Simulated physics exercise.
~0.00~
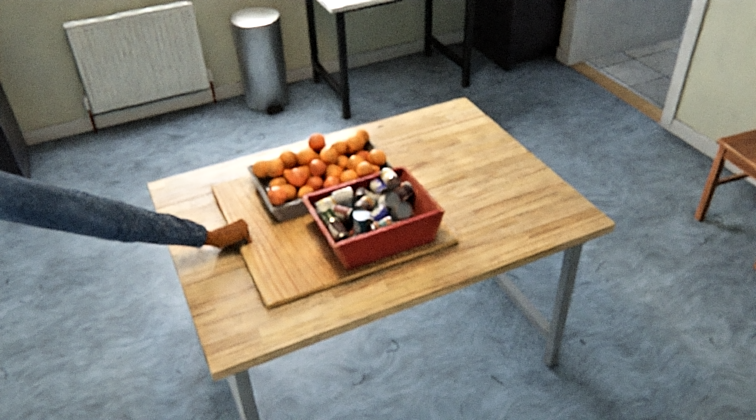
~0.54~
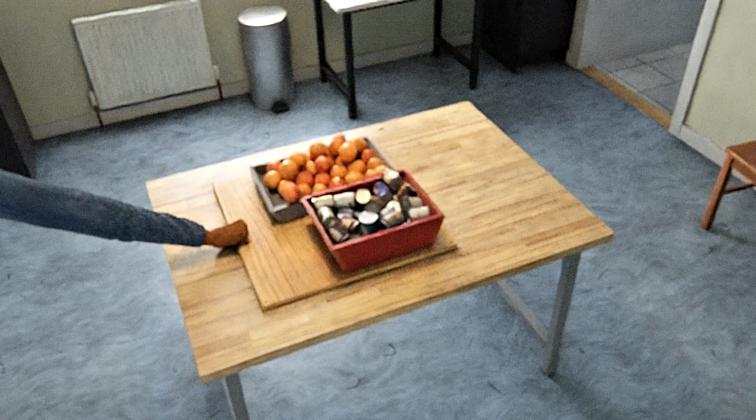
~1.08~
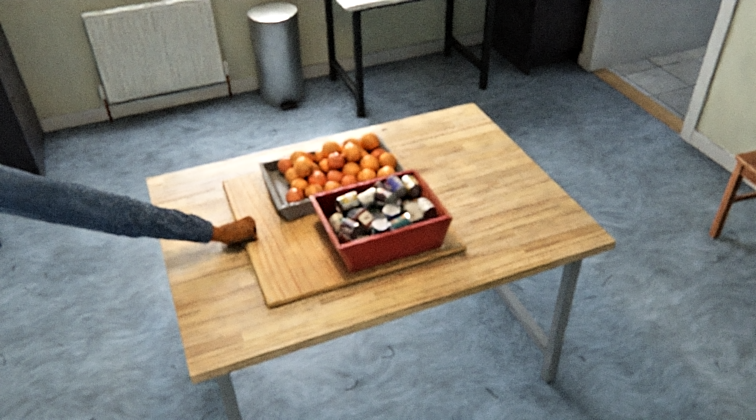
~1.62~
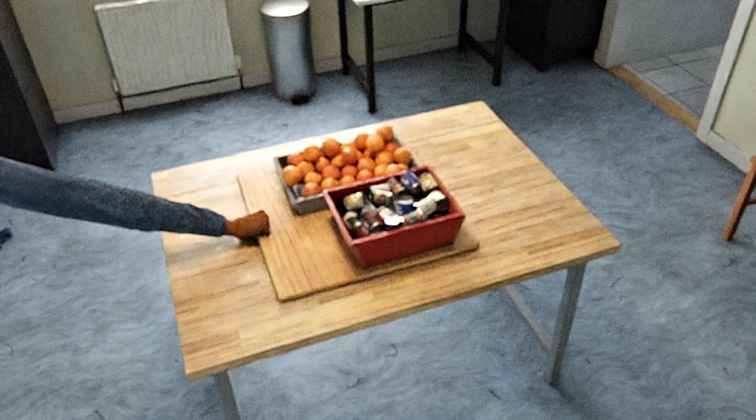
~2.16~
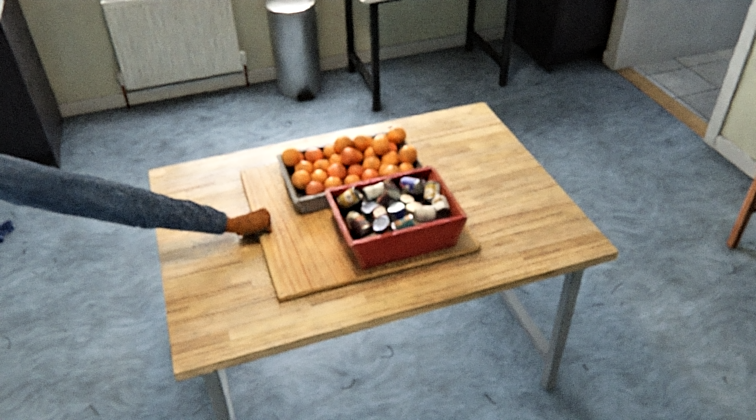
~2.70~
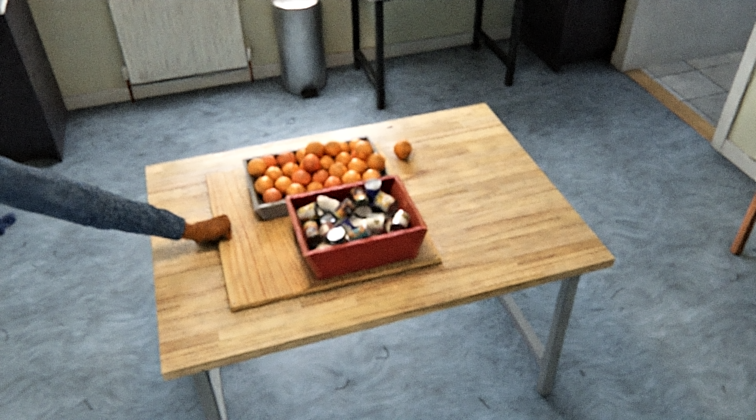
A gloved hand slid a wooden board holding a grey crate of oranges and a red crate of small tins to the right across a table, then back left, and one orange ended up on the tabletop beside the grey crate.
